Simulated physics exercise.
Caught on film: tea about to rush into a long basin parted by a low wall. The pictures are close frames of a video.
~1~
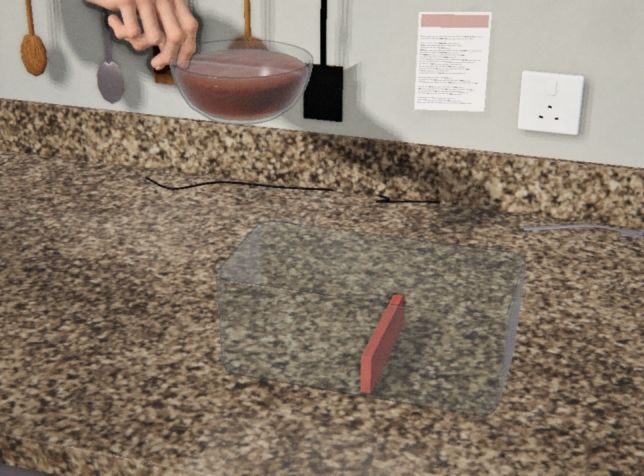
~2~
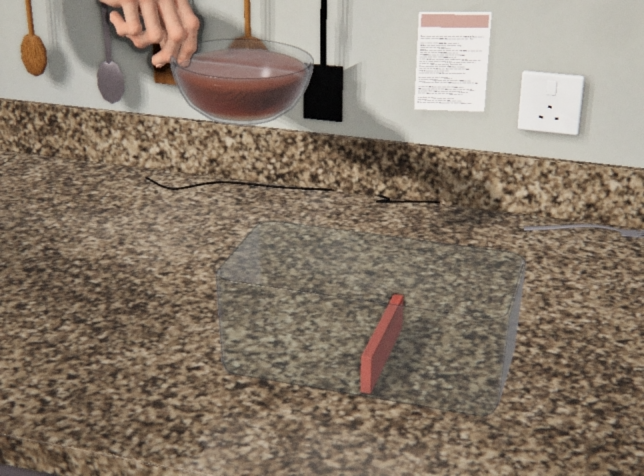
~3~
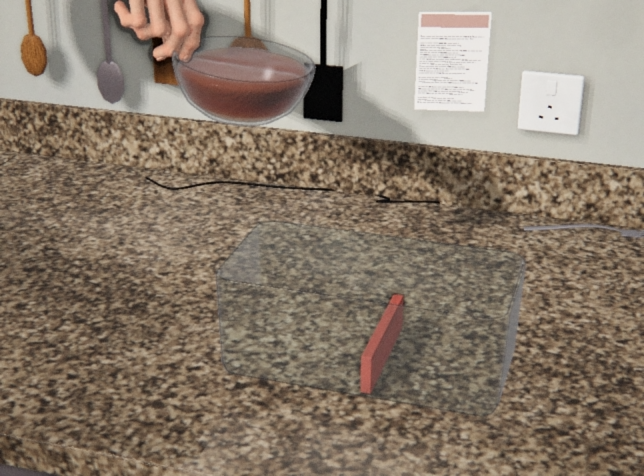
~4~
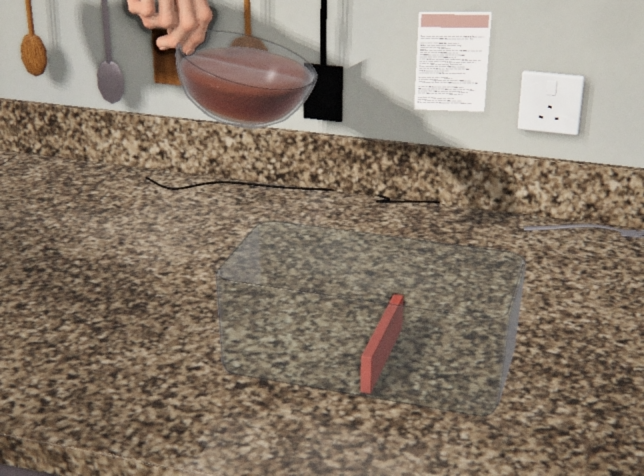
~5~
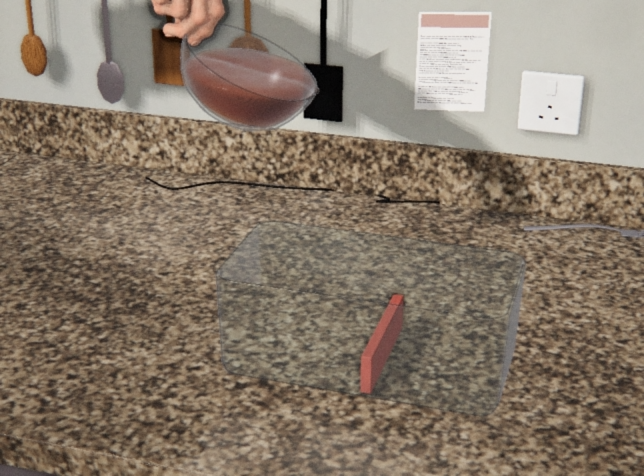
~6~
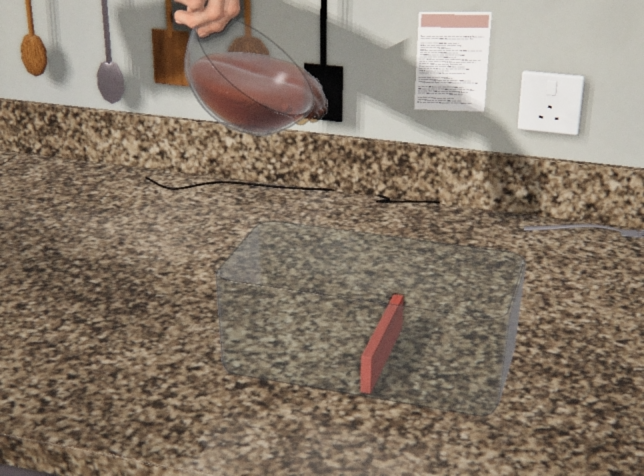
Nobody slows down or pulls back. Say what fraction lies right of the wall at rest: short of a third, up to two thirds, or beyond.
It comes to not even a third.
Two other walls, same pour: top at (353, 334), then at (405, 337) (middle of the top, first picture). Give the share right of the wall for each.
Near 60 % and 15 %.
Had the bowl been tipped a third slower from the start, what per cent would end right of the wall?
About 30 per cent.
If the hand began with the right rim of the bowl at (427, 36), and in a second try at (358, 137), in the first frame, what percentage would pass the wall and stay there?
The first gives 70 %, the second 55 %.
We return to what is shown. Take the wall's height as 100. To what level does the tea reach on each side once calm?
The left part 40 per cent, the right part 10.
A moment on, the bowl is tipped right over and 2 per cent is still to pour, 44 is left of the wall and 6 right of it.
Next, the bowl is tipped right over and 0 per cent is still to pour, 82 is left of the wall and 11 right of it.
Then the bowl is tipped right over and 0 per cent is still to pour, 81 is left of the wall and 13 right of it.
Later the bowl is tipped right over and 0 per cent is still to pour, 81 is left of the wall and 13 right of it.
At rest 81 per cent lies left of the wall, 13 right of it and 6 outside.
